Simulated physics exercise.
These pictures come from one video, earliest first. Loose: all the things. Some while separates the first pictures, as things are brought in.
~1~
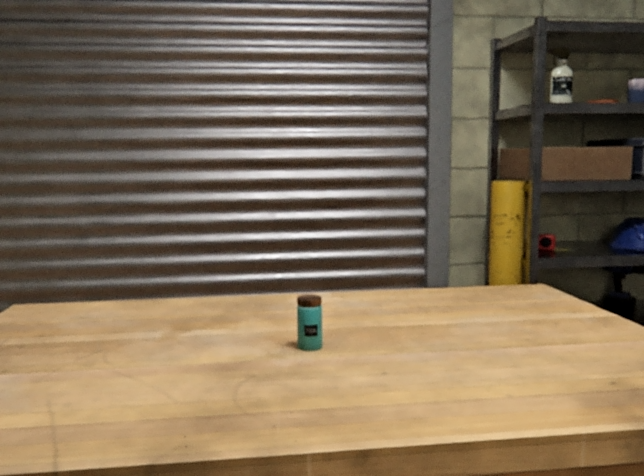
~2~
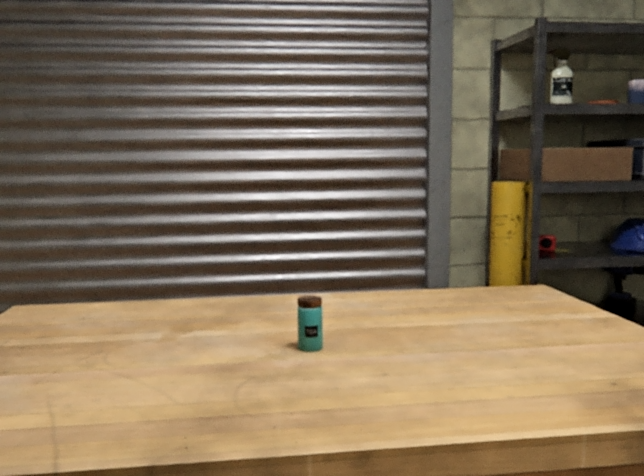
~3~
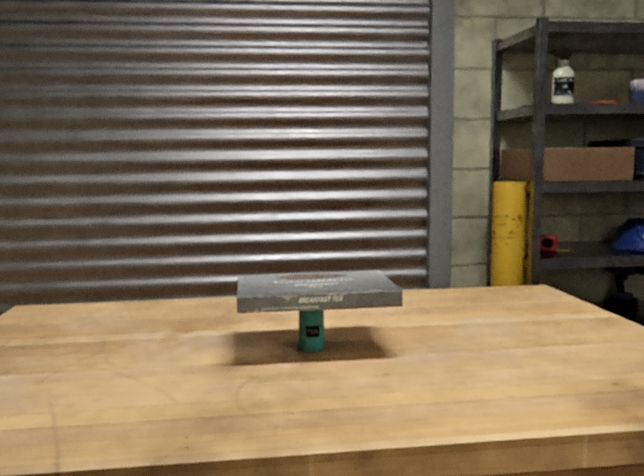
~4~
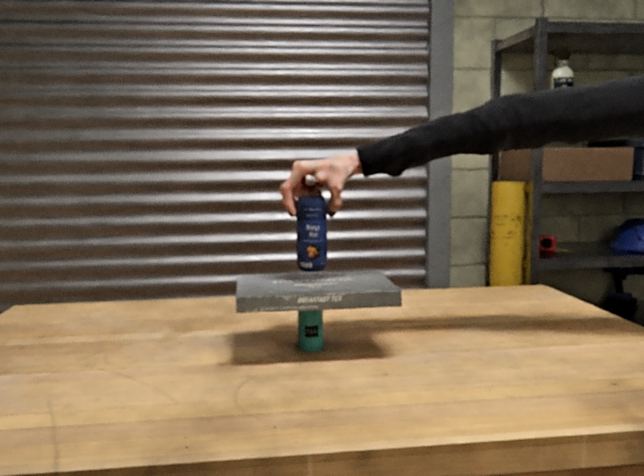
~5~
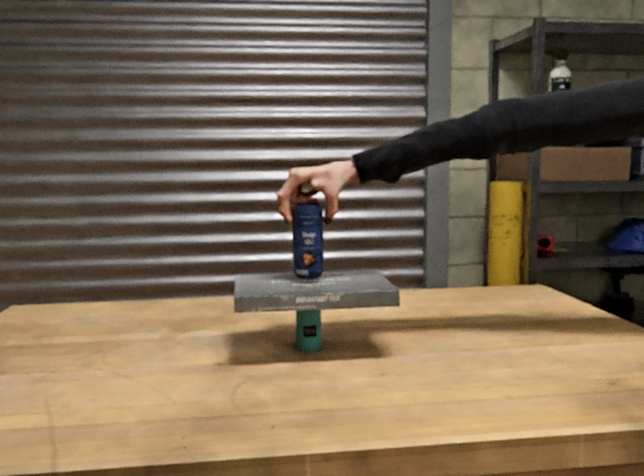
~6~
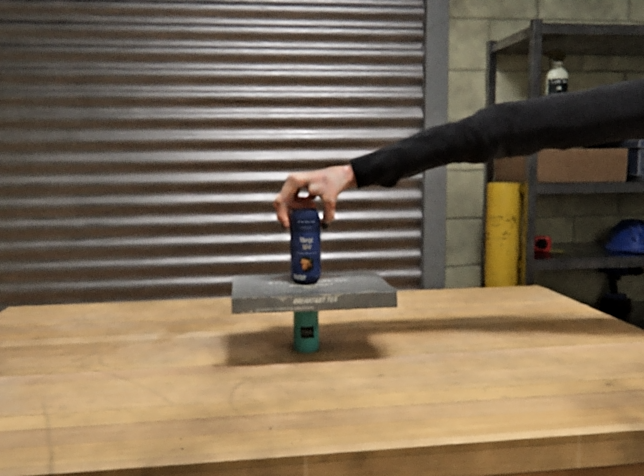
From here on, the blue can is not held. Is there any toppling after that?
No, I'd say it stands firm, no trouble.
Then, 0.20 s past the last view, nothing moves.
Then, 0.50 s past the last view, blue can resting near (305, 246).
Finally, all 3 still in place. Final places as the last picture's camera would see them, blue can near (305, 246). The stack stays up.
